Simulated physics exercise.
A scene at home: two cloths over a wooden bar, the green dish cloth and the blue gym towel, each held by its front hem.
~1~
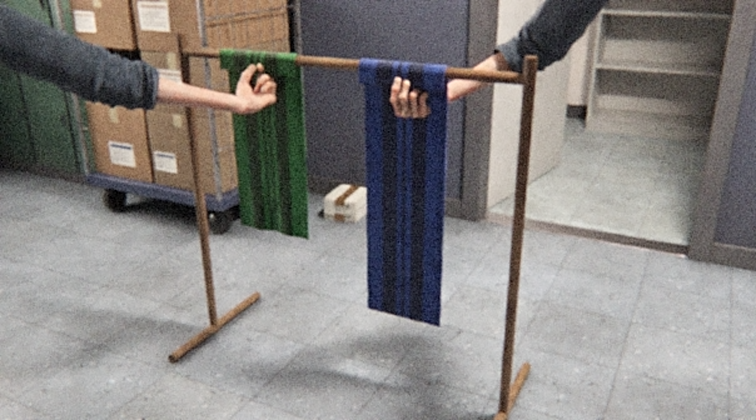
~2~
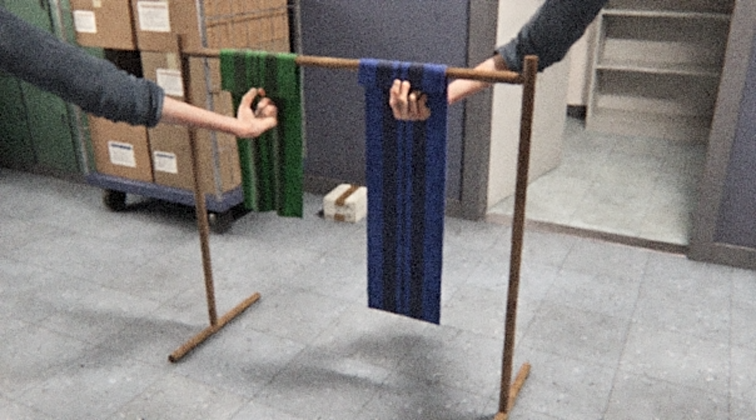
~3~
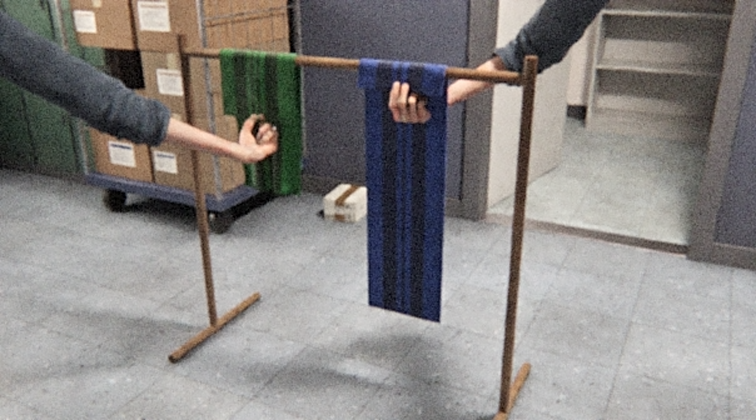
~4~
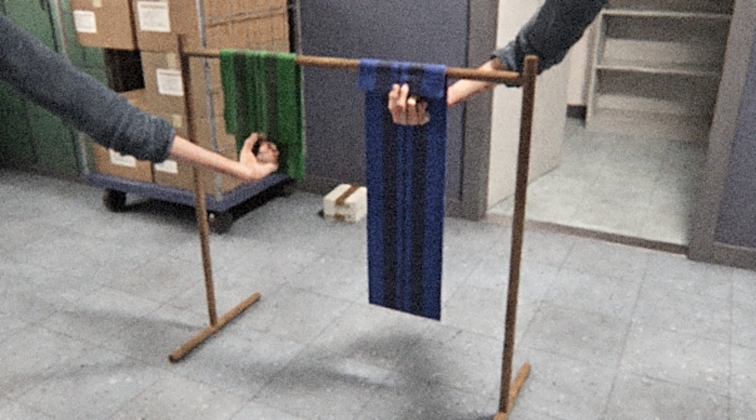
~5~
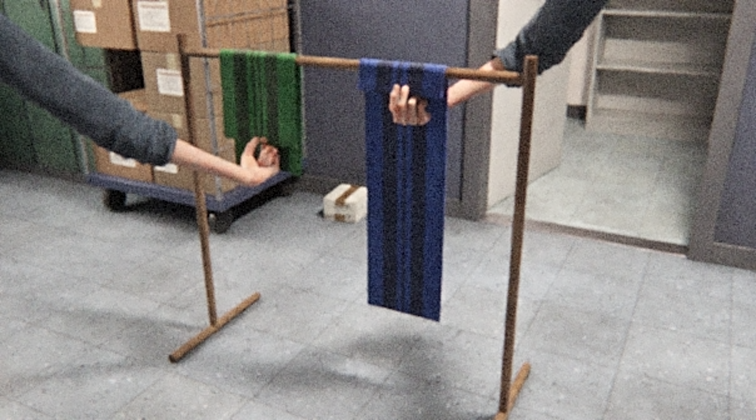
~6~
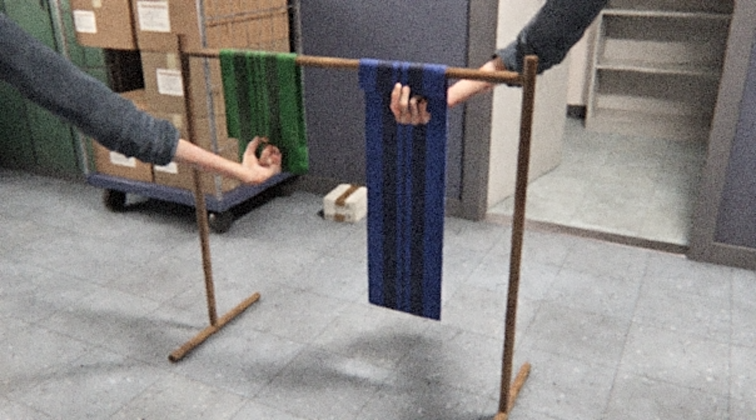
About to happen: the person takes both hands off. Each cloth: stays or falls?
At the end, green dish cloth: Up; blue gym towel: Down.
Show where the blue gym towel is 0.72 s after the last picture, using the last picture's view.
Close to (403, 381).
Then, 0.40 s later than the last view, dish cloth at rest on the rail; gym towel clear of the rail and dropping near (404, 305).
Then, 0.72 s later than the last view, dish cloth at rest on the rail; gym towel in a heap on the floor near (403, 381).
Finally, dish cloth at rest on the rail; gym towel in a heap on the floor near (403, 382). The green dish cloth hangs there and the blue gym towel is pulled off by its long side.
